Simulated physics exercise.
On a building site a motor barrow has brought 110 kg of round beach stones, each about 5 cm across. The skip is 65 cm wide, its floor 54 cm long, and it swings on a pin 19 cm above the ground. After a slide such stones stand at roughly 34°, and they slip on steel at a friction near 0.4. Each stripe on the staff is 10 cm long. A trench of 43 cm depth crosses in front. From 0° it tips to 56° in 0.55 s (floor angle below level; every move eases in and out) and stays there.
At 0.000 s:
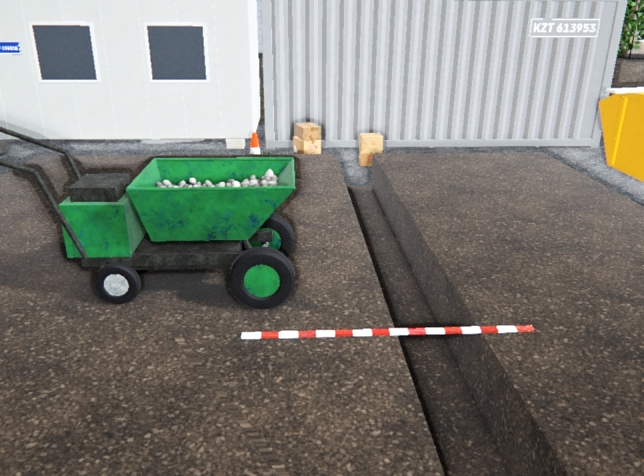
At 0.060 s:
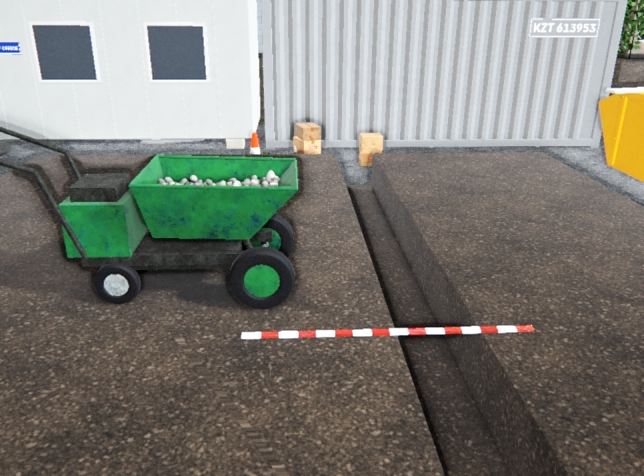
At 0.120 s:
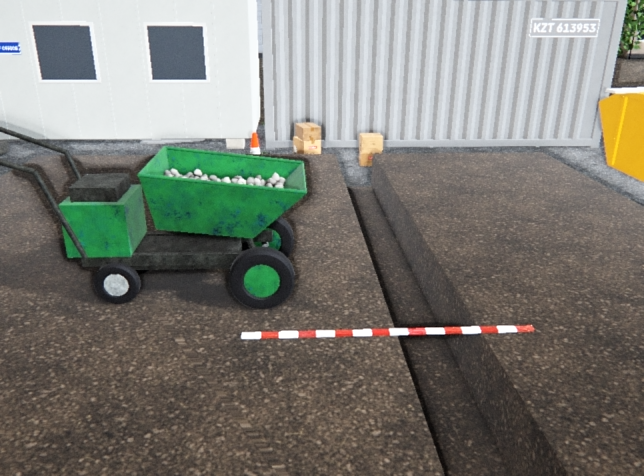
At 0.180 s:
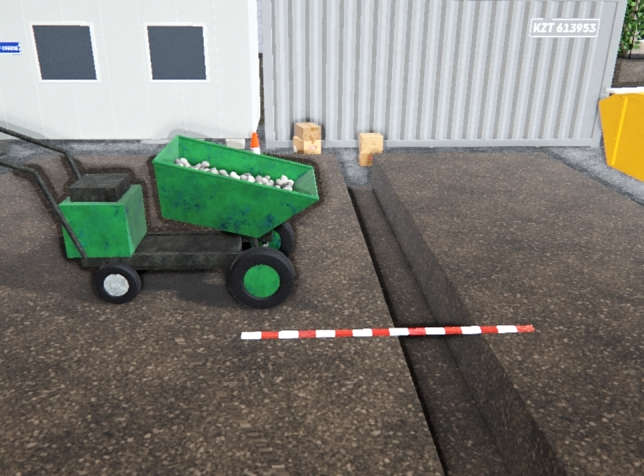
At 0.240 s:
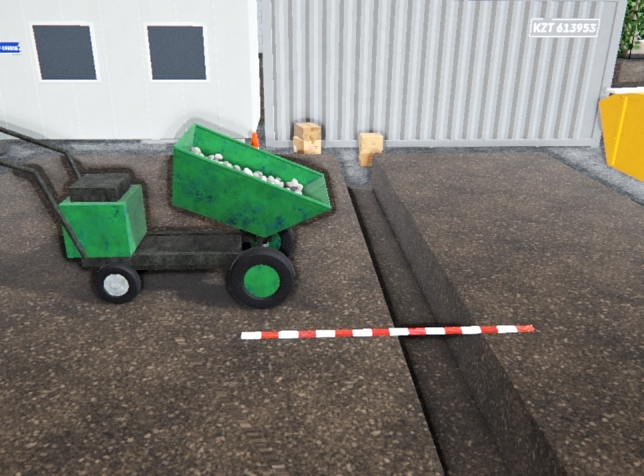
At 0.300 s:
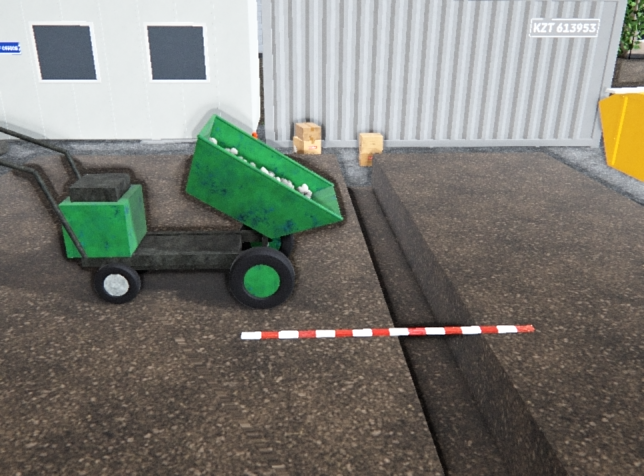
A green motor barrow's skip loaded with pale round stones tilting forward to the right, its rear rising, beside a narrow trench.
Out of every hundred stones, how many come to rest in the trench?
Some 68 per cent of it.
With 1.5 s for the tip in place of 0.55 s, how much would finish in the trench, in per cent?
Then about 60 per cent.
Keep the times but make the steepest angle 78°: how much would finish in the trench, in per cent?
Then about 90 per cent.
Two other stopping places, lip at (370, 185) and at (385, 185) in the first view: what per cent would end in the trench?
About 40 and 30 per cent.
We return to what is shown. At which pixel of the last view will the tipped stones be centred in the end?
Near (413, 332).
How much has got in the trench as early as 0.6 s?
About 0 per cent by then.
After 0.4 s the floor is at 47°; 100 % in the skip; the foremost stones are at (325, 219).
After 0.6 s the floor is at 56°; 97 % in the skip, 3 % short of the trench; the foremost stones are at (380, 244).
After 1.0 s the floor is at 56°; 47 % in the skip, 8 % short of the trench, 44 % in the trench; the foremost stones are at (448, 316).
After 3.0 s the floor is at 56°; 17 % in the skip, 15 % short of the trench, 68 % in the trench; the foremost stones are at (467, 318).
